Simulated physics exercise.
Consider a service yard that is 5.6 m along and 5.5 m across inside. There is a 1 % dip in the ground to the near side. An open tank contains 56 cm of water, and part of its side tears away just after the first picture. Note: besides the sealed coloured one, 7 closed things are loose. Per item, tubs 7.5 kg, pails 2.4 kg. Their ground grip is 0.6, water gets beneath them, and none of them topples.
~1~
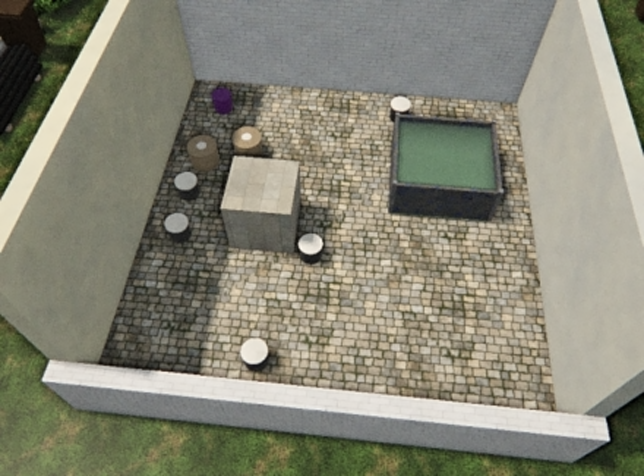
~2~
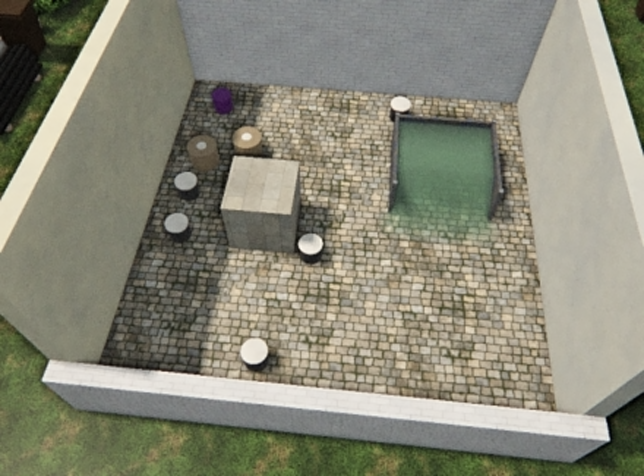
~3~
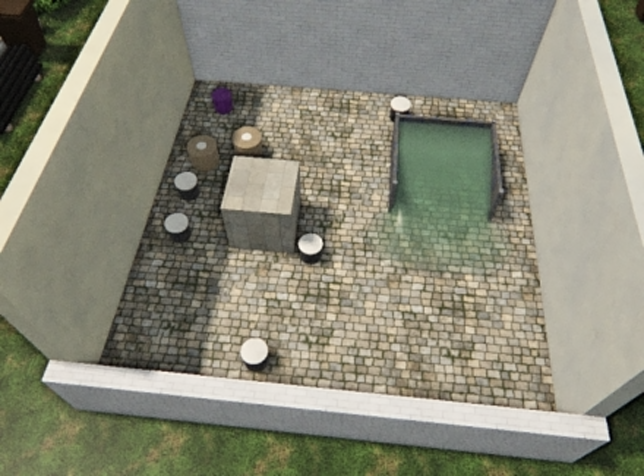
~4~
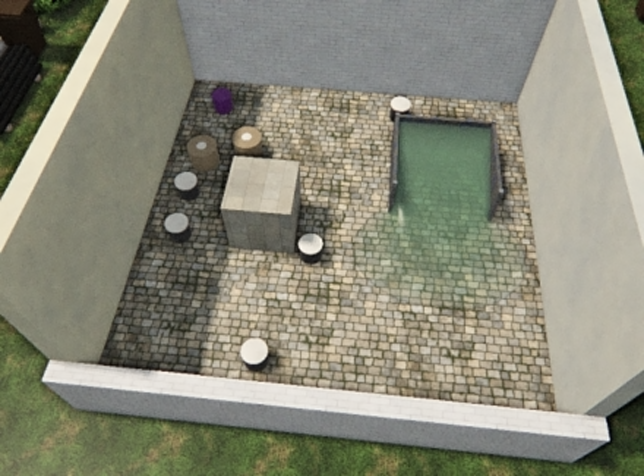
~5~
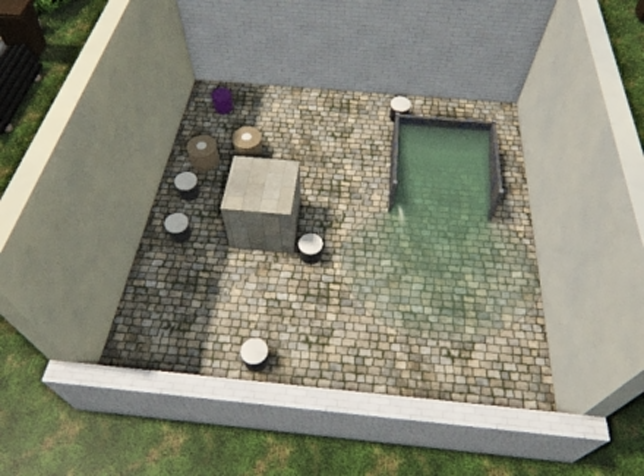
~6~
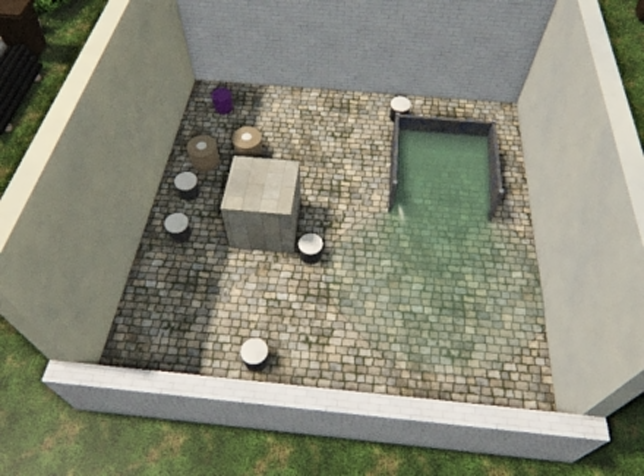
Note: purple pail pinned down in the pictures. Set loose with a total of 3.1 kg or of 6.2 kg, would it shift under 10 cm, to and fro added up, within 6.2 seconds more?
I expect that the smaller load will do.
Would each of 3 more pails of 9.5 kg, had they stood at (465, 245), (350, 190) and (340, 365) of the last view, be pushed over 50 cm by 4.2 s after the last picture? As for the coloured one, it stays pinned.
First one went beyond, second stayed within, third went beyond.
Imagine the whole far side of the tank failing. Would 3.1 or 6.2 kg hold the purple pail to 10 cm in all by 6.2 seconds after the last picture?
So both picks fail.
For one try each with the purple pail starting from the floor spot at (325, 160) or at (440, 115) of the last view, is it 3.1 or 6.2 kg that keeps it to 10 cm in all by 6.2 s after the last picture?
Light one suffices, then light one suffices.
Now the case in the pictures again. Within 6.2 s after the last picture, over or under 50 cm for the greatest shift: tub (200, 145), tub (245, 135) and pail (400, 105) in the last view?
Result, in sequence - within the limit; within the limit; within the limit.
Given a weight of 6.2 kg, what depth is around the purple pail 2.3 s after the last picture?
Depth: Approx. 0 cm.
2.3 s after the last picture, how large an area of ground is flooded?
Near 14 m2 in all.
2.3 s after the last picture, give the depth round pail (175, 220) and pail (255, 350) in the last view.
About 0 and 10 cm.
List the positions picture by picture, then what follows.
In the first picture, the purple pail at (221, 94), on the bottom; 1.9 m2 under water; 0 of 8 have shifted.
In the second picture, the purple pail at (221, 94), on the bottom; water covers 2.6 m2; 0 of 8 have shifted.
In the third picture, the purple pail at (221, 94), on the bottom; 3.6 m2 under water; 0 of 8 have shifted.
In the fourth picture, the purple pail at (221, 94), on the bottom; 4.7 m2 under water; 0 of 8 have shifted.
In the fifth picture, the purple pail at (221, 94) rests on the ground; water covers 6.2 m2; 0 of 8 have shifted.
In the sixth picture, the purple pail at (221, 94), on the bottom; water covers 7.6 m2; 0 of 8 have shifted.
Then, 0.6 s after the last picture the purple pail would be 0 cm from its start with 3.1 kg and 0 cm from its start with 6.2 kg; 0 cm of water round it then.
Then, 2.3 s after the last picture the purple pail would be 0 cm from its start with 3.1 kg and 0 cm from its start with 6.2 kg; 0 cm of water round it then.
Then, 4.2 s after the last picture the purple pail would be 0 cm from its start with 3.1 kg and 0 cm from its start with 6.2 kg; 0 cm of water round it then.
Then, 6.2 s after the last picture the purple pail would be 3 cm from its start with 3.1 kg and 0 cm from its start with 6.2 kg; 3 cm of water round it then.
